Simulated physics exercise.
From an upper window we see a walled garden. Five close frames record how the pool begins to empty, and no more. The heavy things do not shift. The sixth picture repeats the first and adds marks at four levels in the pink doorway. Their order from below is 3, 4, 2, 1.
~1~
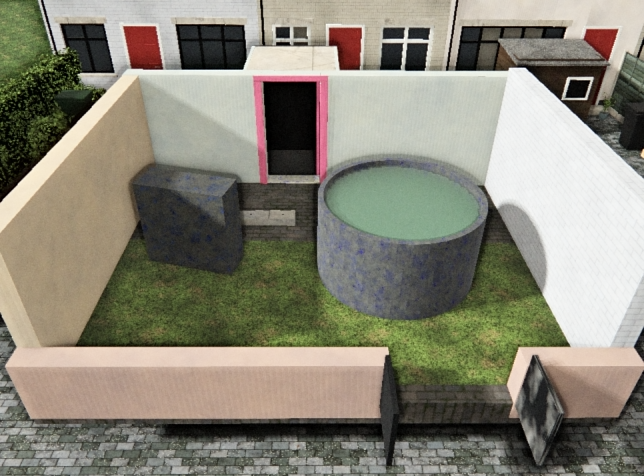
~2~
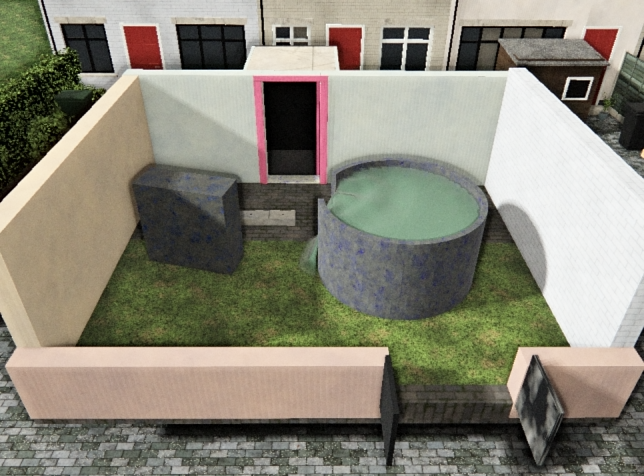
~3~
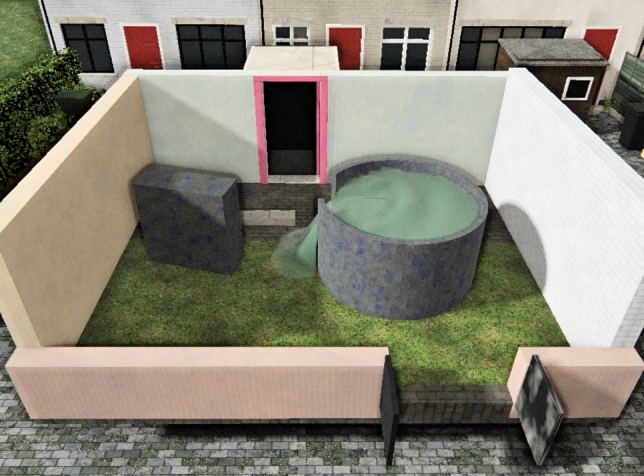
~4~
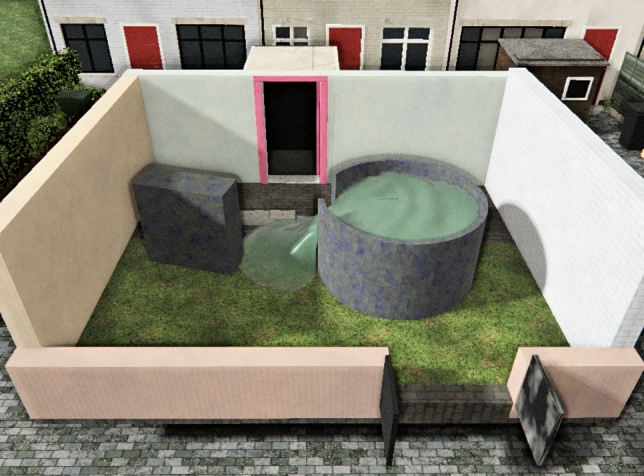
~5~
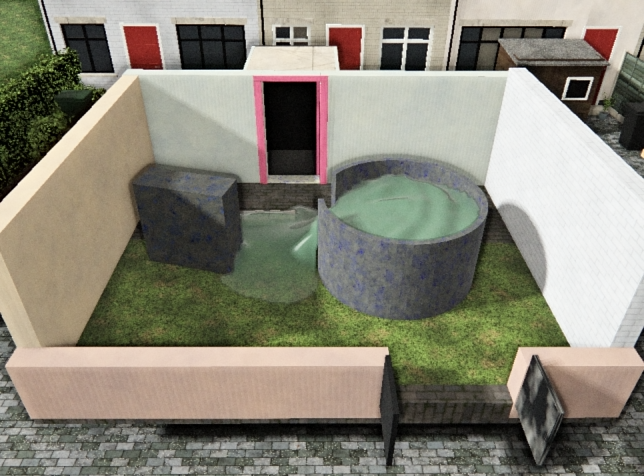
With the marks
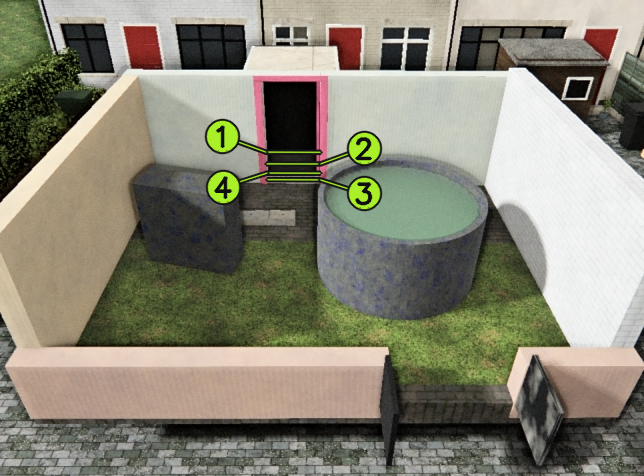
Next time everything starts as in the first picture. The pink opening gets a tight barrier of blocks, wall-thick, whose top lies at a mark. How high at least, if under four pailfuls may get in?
Use line 4.
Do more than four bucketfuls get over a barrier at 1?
No.
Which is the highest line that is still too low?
Here it is line 3.
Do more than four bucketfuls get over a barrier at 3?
Yes.
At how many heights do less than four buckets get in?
Three.
In lime, 1 at (293, 152); 2 at (293, 163); 3 at (293, 179); 4 at (293, 173); from the bottom up 3, 4, 2, 1.
Choosing 1, nothing gets over.
Choosing 2, nothing gets over.
Choosing 3, about 10 bucketfuls get in.
Choosing 4, a splash gets over, under a bucket.
